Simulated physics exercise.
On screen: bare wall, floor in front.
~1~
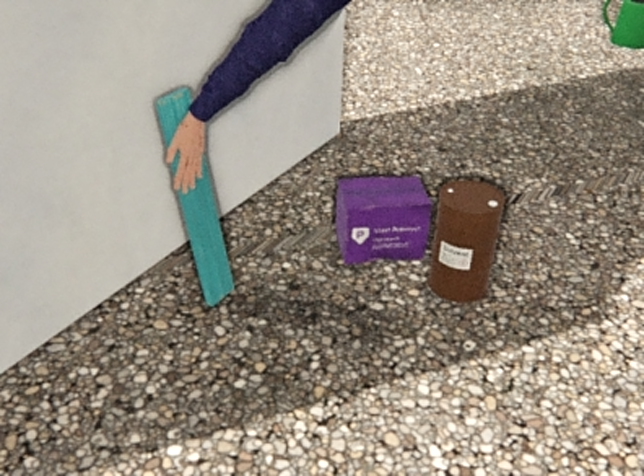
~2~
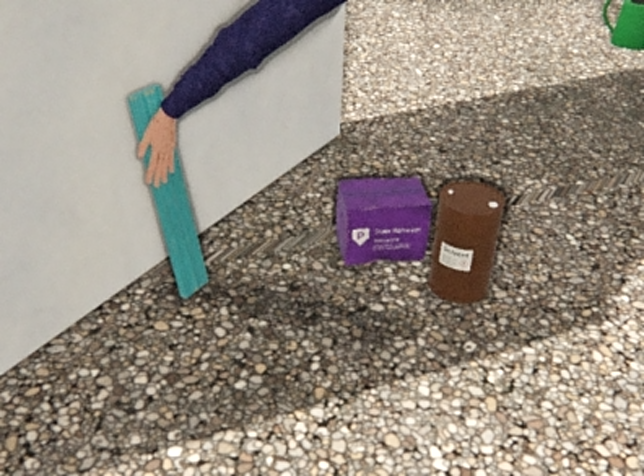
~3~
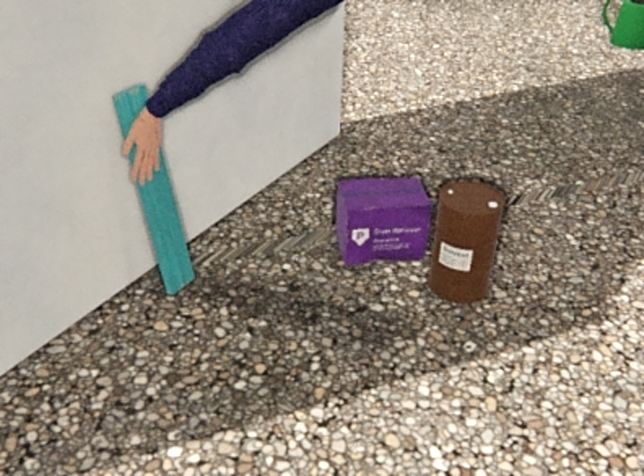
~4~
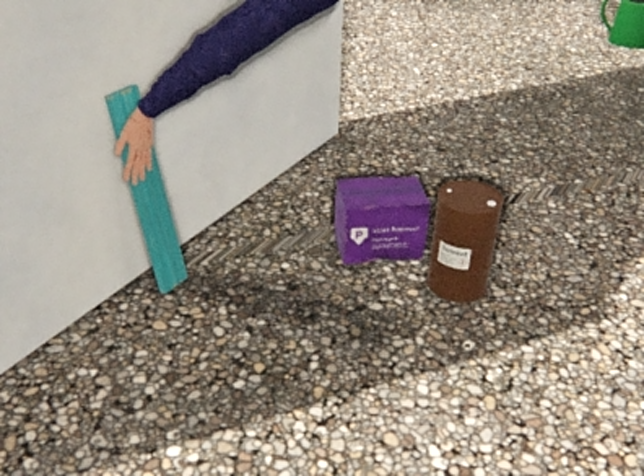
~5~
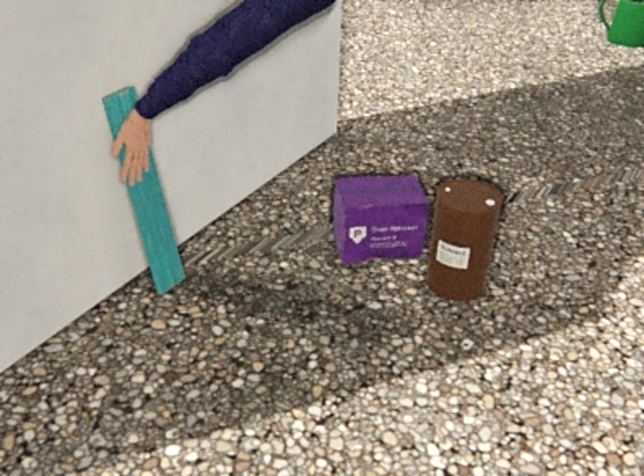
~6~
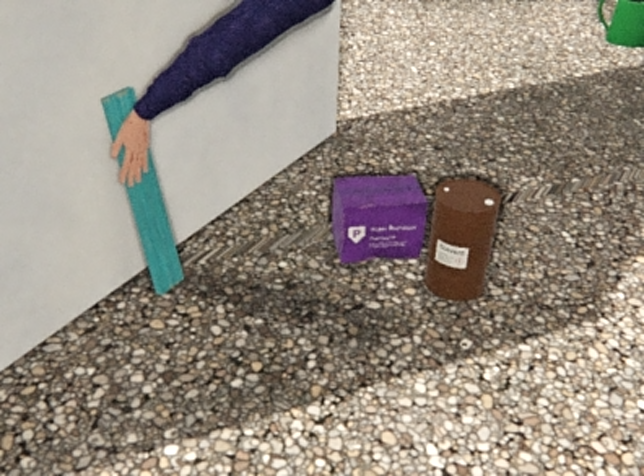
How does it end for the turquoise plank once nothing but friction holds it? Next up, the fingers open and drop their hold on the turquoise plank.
It will hang on.
Then, 0.40 s after the last picture, nothing has stirred.
Then, 0.90 s after the last picture, turquoise plank resting near (145, 196).
At rest, all 3 in place. Seen from the same camera at the end, turquoise plank near (145, 196). The plank remains leaning.
